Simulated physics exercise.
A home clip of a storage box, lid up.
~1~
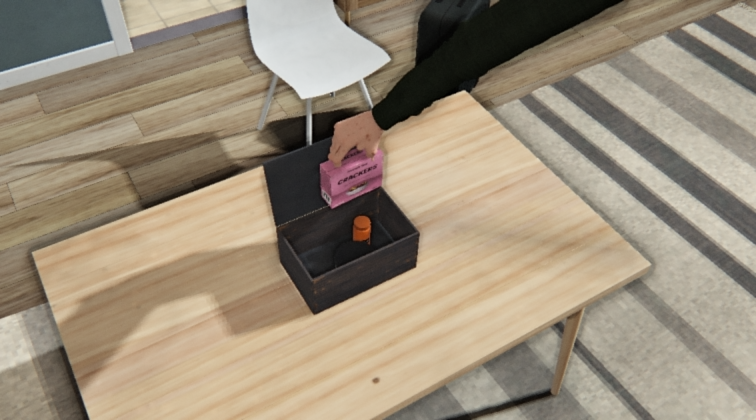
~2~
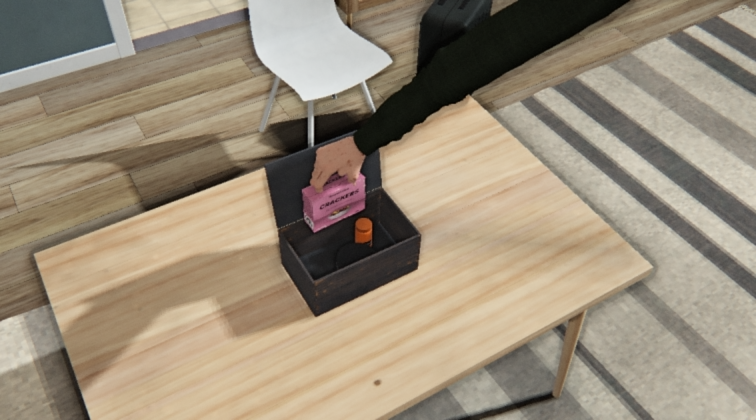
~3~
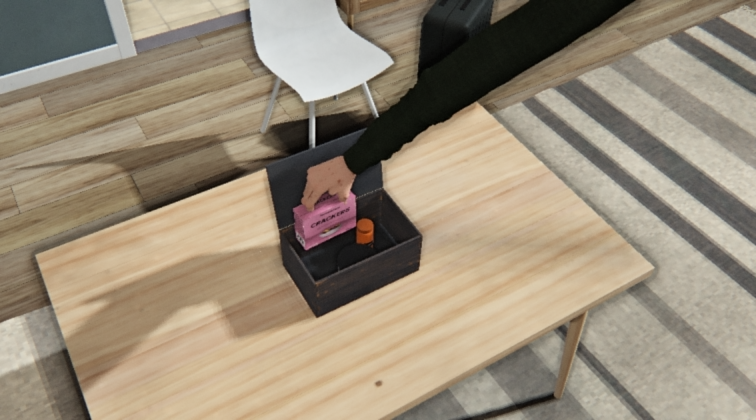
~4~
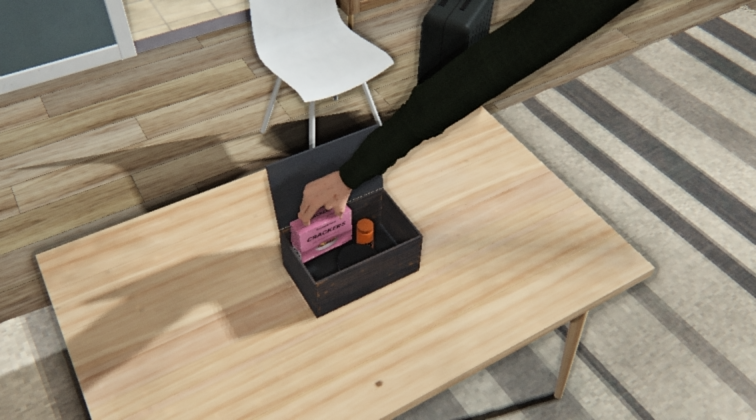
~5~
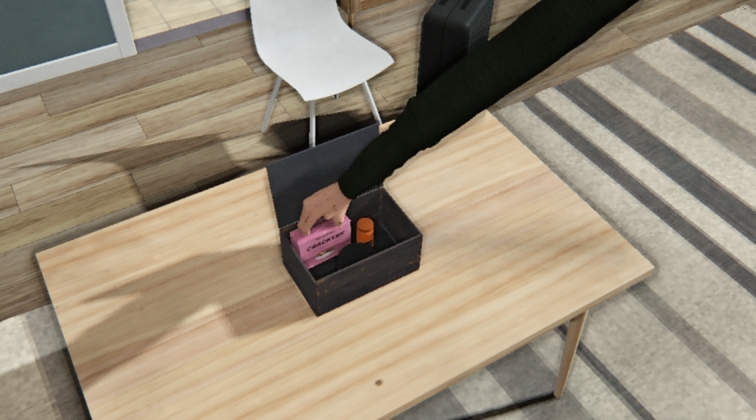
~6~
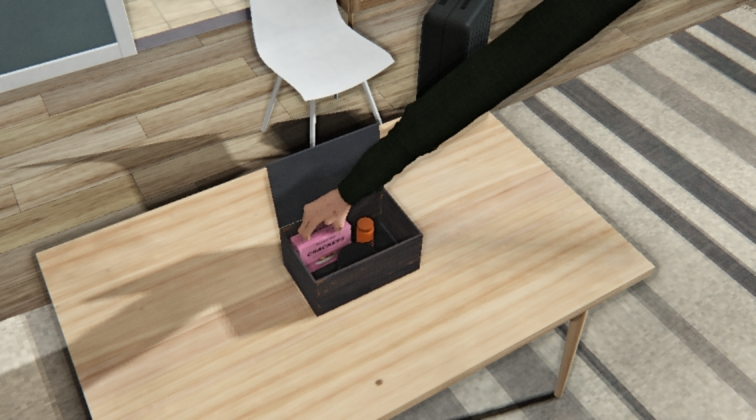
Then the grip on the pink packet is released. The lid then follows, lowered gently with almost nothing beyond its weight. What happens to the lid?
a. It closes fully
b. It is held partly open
a, it closes fully.
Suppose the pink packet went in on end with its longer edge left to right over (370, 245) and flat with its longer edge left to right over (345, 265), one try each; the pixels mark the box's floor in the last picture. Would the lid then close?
The lid stays partly open the first time and goes all the way down the second time.
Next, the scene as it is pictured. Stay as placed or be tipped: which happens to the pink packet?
By the end it has kept its angle.
Then, 1.10 s later than the last frame, lid starting down.
Then, 1.60 s later than the last frame, lid 60° above the rim.
Then, 1.90 s later than the last frame, lid 38° above the rim.
Then, 2.30 s later than the last frame, lid 5° above the rim.
When it is over, lid shut; all 3 as before. End places, in pixels of the last picture, pink packet near (322, 246).
